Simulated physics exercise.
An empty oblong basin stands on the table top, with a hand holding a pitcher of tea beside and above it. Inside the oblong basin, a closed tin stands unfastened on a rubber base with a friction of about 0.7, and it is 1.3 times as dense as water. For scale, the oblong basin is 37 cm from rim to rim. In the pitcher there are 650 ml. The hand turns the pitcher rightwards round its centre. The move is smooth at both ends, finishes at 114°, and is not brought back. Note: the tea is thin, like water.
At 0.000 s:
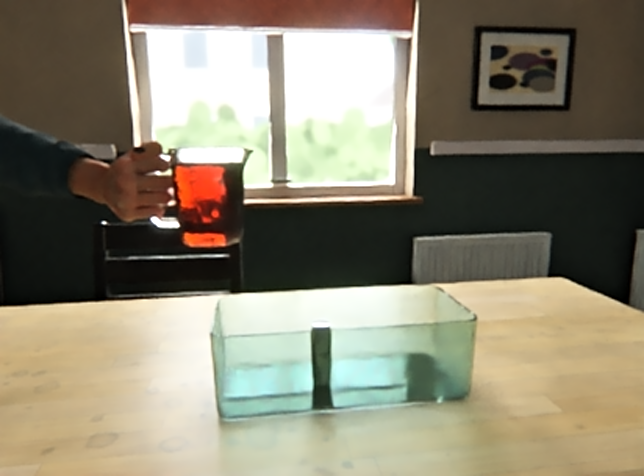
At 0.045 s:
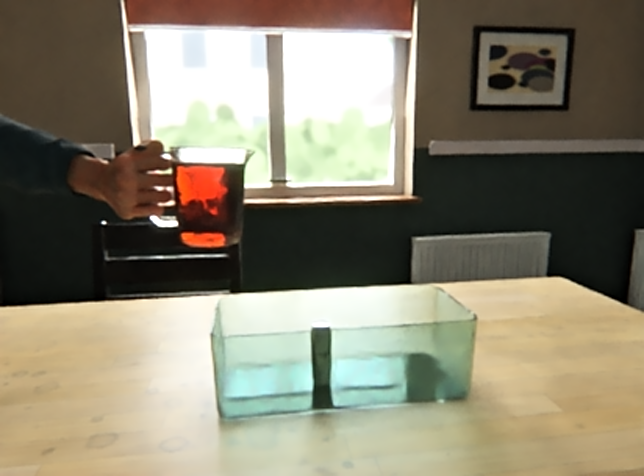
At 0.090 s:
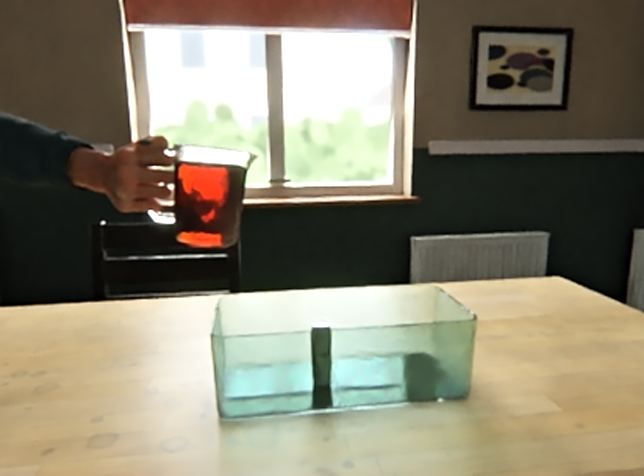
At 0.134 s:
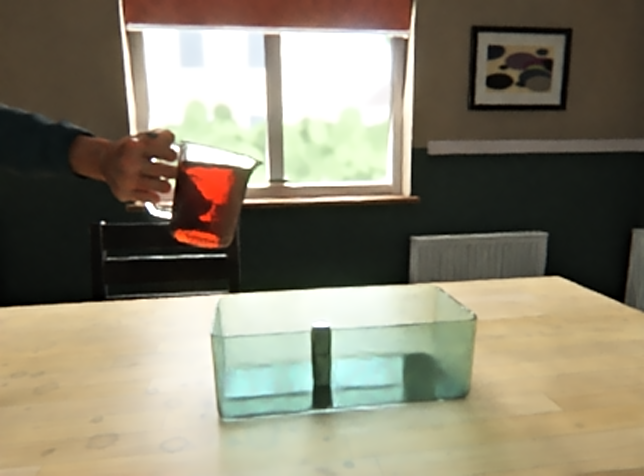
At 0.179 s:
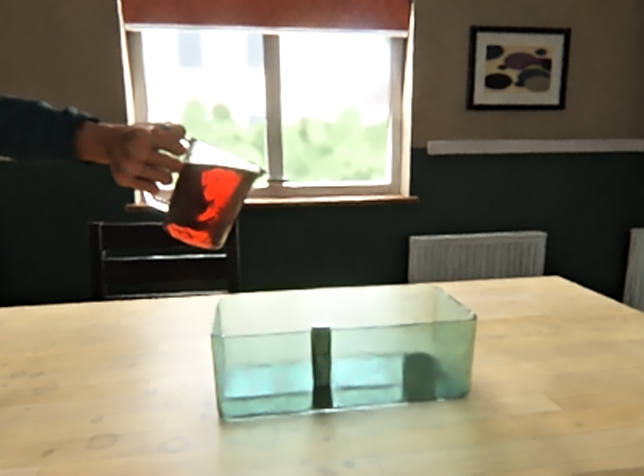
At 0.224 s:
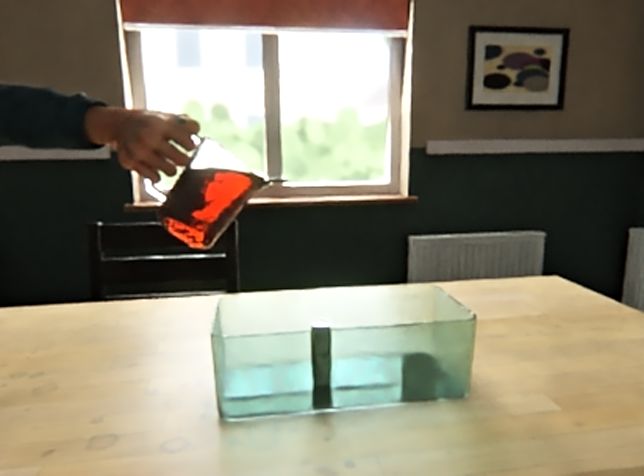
A hand tilting a glass pitcher of red-brown tea steadily rightwards above a clear oblong basin on a wooden table.
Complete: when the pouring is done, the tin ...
... has gone over.
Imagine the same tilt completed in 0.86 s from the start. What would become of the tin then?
In that case the tin overturns.
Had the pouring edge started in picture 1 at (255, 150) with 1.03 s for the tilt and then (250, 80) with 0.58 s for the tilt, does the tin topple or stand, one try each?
Try 1: Tipped over; try 2: Still standing.
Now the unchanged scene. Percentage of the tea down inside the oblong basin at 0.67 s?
74 %, more or less.
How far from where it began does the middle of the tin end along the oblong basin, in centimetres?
Some 8.5 cm.
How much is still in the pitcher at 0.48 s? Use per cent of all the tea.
Fraction remaining: Approx. 52 per cent.
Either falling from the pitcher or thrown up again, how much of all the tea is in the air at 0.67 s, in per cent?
Near 18 percent.
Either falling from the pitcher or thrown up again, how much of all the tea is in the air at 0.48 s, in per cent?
I'd say close to 32 per cent.
After 0.48 s the tilt is 106° and 52 per cent is still to pour; the tin stands where it began.
After 0.67 s the tilt is 114° and 9 per cent is still to pour; the tin stands 2 cm from where it began.
After 0.87 s the tilt is 114° and 0 per cent is still to pour; the tin lies on its side.
After 1.08 s the tilt is 114° and 0 per cent is still to pour; the tin lies on its side.
In the end the tin lies on its side.
